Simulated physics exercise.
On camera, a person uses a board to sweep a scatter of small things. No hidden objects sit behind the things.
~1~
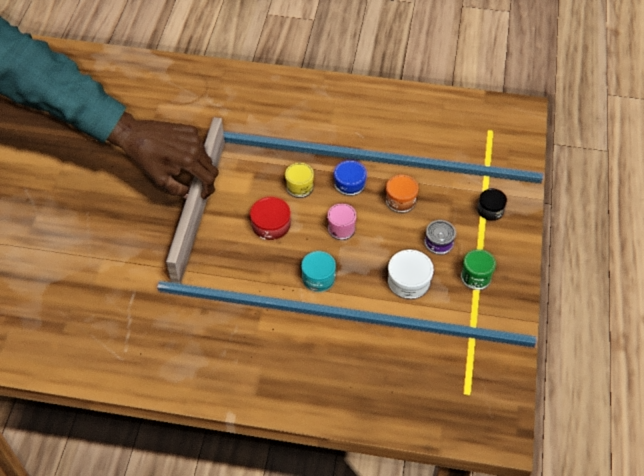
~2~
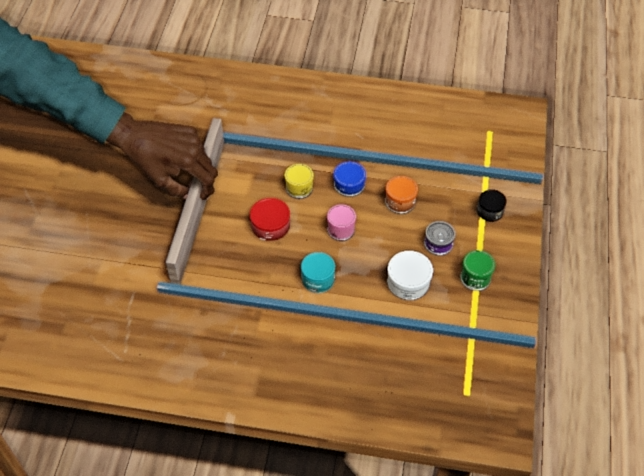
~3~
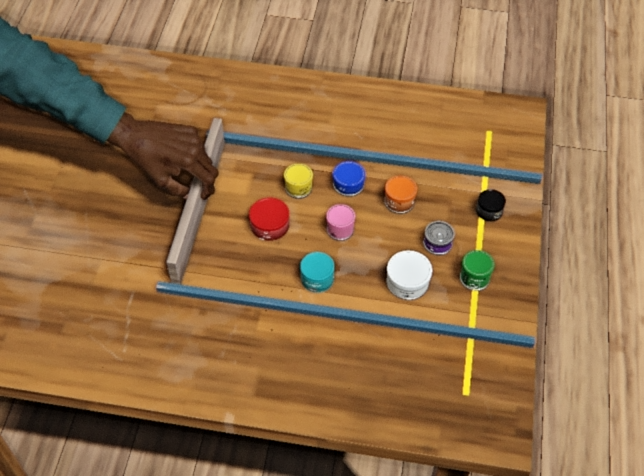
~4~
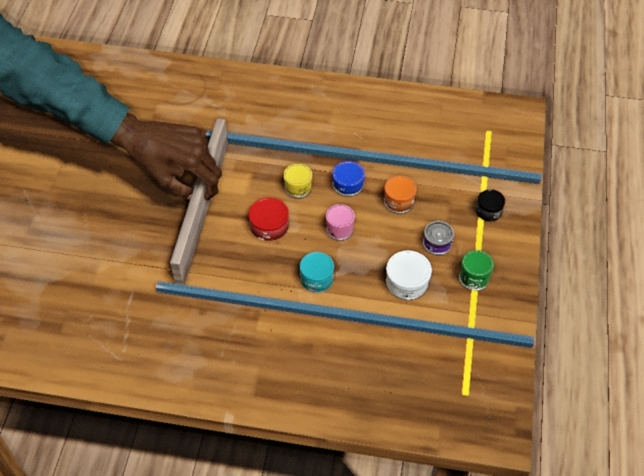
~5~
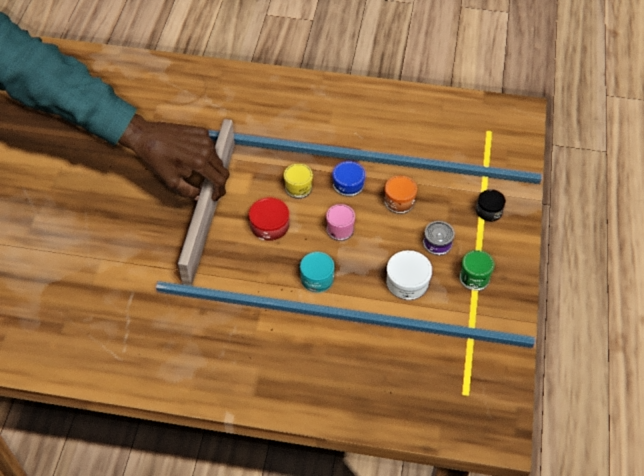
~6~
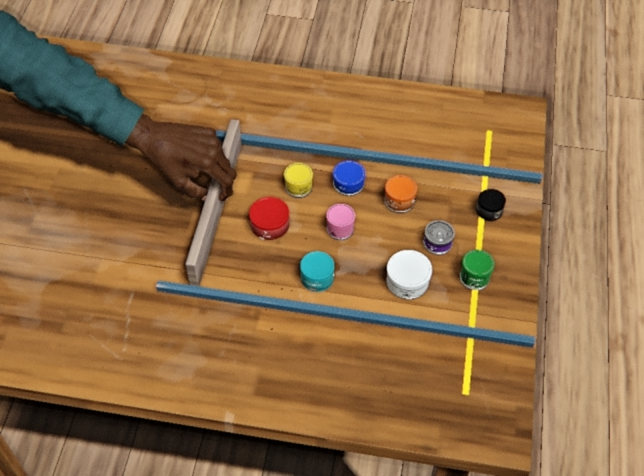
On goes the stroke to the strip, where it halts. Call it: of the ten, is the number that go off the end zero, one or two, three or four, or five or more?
One or two go off.
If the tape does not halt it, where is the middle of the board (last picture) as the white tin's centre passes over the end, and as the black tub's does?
The white tin gives roughly (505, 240), the black tub roughly (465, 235).
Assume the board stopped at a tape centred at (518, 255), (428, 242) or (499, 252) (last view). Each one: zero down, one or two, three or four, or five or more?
First five or more, next no fall at all, finally either three or four.
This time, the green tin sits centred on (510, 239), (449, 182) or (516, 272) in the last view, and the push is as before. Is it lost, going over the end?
In order, it goes down; holds its place; goes down.
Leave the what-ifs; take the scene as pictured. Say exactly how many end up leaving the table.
That would be exactly 2.
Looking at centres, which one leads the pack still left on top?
The answer is the purple tin.
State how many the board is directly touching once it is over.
The count in contact is 4.
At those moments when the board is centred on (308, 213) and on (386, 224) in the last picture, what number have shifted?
By the first moment it's 4, by the second it's 8.
Early on, none off yet; black tub at rest near (491, 205); green tin at rest near (477, 270); purple tin at rest near (439, 238).
A while later, none off yet; black tub at rest near (491, 205); green tin at rest near (477, 270); purple tin travelled about its own width near (463, 239).
Finally, the number that fall off is one or two; lost, green tin and black tub.
